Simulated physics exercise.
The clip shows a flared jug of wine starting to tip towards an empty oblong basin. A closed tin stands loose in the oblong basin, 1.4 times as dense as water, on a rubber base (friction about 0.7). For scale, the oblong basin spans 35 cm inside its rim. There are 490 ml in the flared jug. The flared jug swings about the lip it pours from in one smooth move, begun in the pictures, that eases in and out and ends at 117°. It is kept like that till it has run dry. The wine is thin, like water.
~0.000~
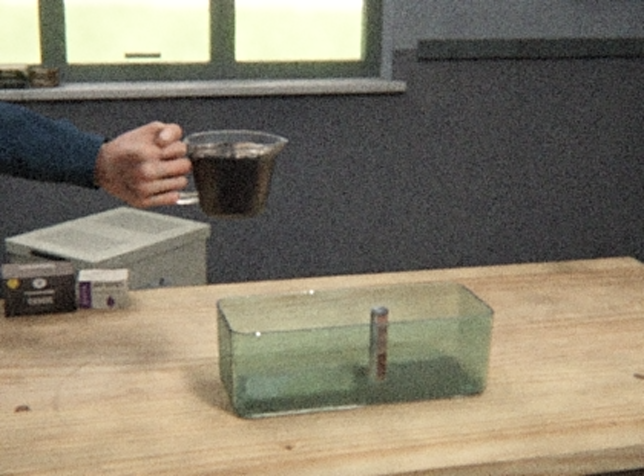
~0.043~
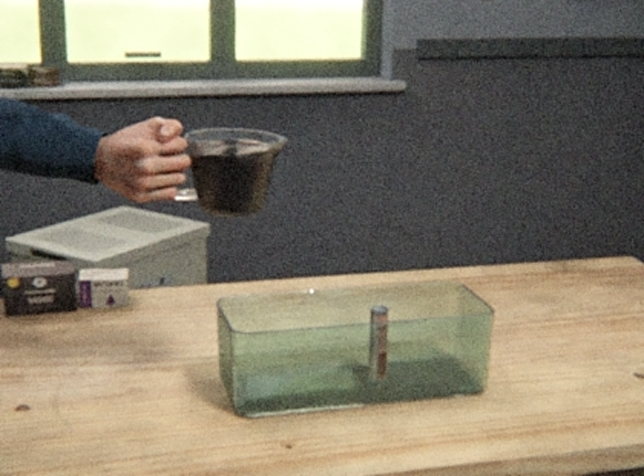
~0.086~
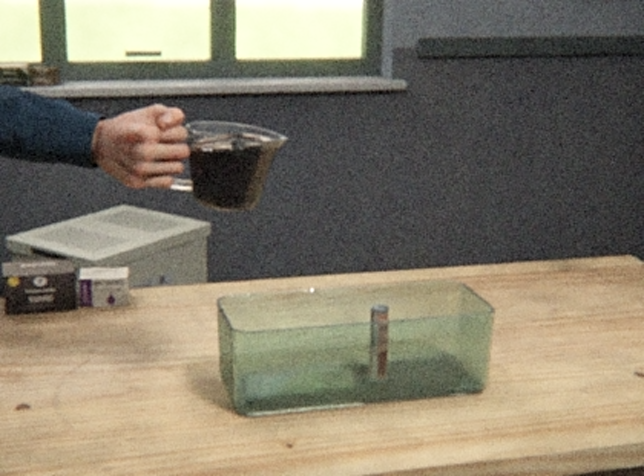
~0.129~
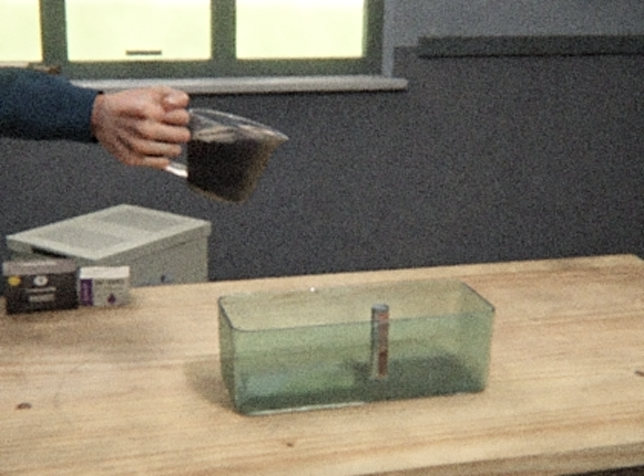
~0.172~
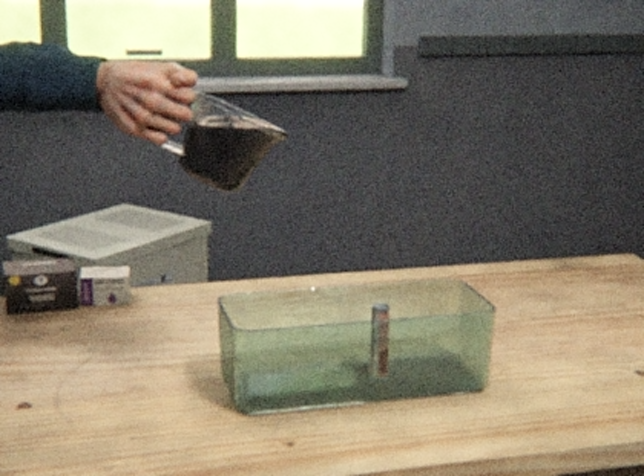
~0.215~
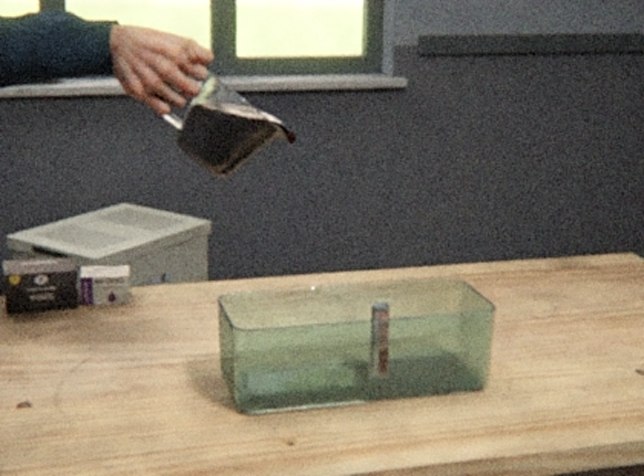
A glass jug of dark liquid, held by a hand on the left, tilted steadily to the right above a clear green basin with a small upright tin inside, until the liquid reached its lip.
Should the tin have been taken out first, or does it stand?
It falls.
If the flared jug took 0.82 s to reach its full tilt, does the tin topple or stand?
The tin topples.
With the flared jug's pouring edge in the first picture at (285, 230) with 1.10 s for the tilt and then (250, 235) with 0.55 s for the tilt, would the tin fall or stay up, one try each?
First it topples; then it keeps standing.
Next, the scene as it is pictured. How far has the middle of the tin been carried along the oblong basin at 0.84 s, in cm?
About 7 cm.
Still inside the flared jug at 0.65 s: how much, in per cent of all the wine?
About 0 per cent.
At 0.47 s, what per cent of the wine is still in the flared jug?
Near 36 in a hundred.
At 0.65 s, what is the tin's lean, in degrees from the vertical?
Near 5° from upright.
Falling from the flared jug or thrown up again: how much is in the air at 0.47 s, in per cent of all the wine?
Some 60 per cent.
After 0.47 s the tilt is 110° and 37 per cent is still to pour; the tin stands where it began.
After 0.65 s the tilt is 117° and 0 per cent is still to pour; the tin leans 6°.
After 0.84 s the tilt is 117° and 0 per cent is still to pour; the tin lies on its side.
After 1.05 s the tilt is 117° and 0 per cent is still to pour; the tin lies on its side.
In the end the tin lies on its side.
